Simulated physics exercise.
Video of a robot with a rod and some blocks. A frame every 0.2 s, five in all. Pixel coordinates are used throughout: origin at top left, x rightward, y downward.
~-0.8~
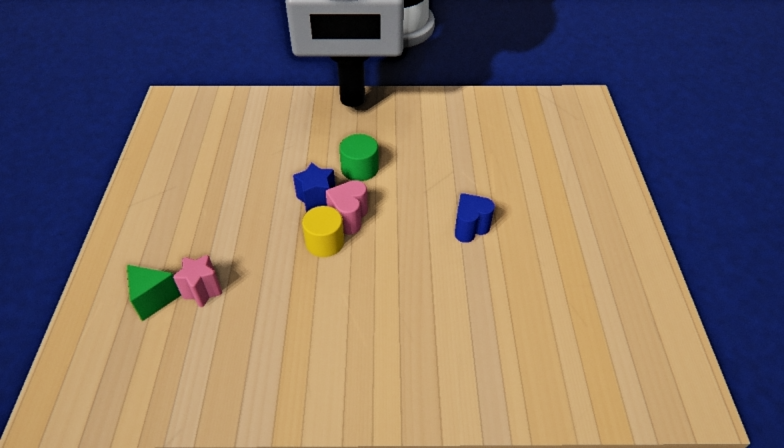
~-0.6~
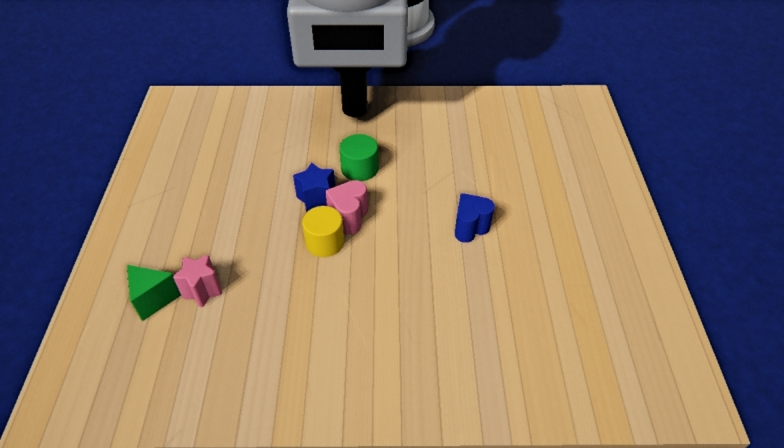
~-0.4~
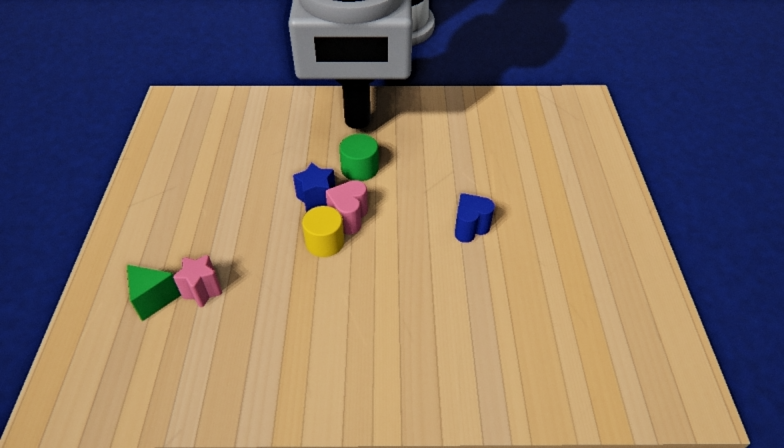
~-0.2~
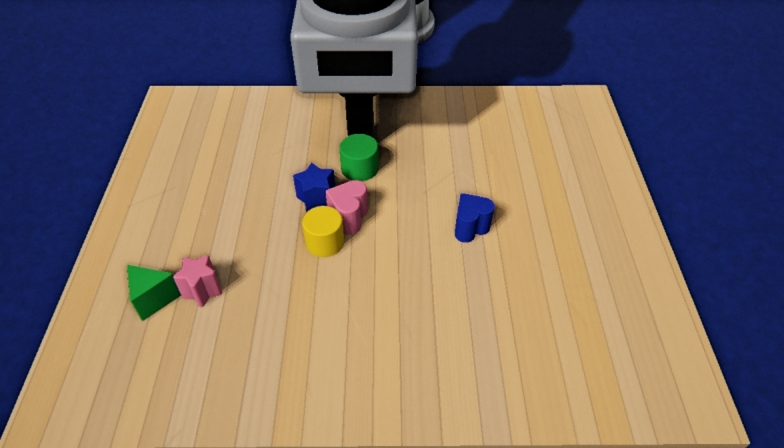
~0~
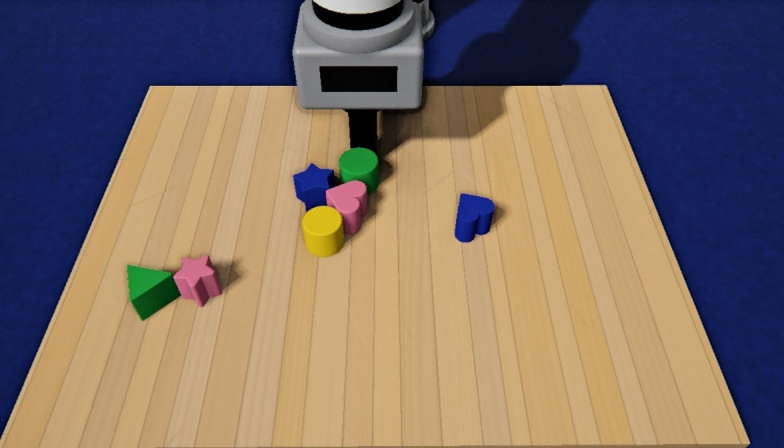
On a wooden board with several colourful blocks, a robot's dark rod moved forward from the far edge to the green cylinder and nudged it slightly toward the pink heart, while the other blocks stayed still.
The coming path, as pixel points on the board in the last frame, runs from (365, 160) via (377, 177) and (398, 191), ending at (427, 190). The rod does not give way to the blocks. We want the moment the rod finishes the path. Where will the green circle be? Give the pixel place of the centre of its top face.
The answer is (374, 188).
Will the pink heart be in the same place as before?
Final answer: No.
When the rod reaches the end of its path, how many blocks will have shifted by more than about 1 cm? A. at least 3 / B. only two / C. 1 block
(A)
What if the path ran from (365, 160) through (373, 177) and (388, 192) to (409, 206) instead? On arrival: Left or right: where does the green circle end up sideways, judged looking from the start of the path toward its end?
Slides right.
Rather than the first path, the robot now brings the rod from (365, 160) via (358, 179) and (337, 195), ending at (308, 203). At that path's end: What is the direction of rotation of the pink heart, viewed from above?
With the clock.
On the path given first. Halfway along, rod (386, 175); yellow circle (311, 229); pink heart (346, 214), turned 15° clockwise; green circle (370, 186).
At the end, rod (428, 179); blue star-shaped block unmoved; yellow circle (311, 230); pink heart (346, 215), turned 15° clockwise; green circle (374, 188).
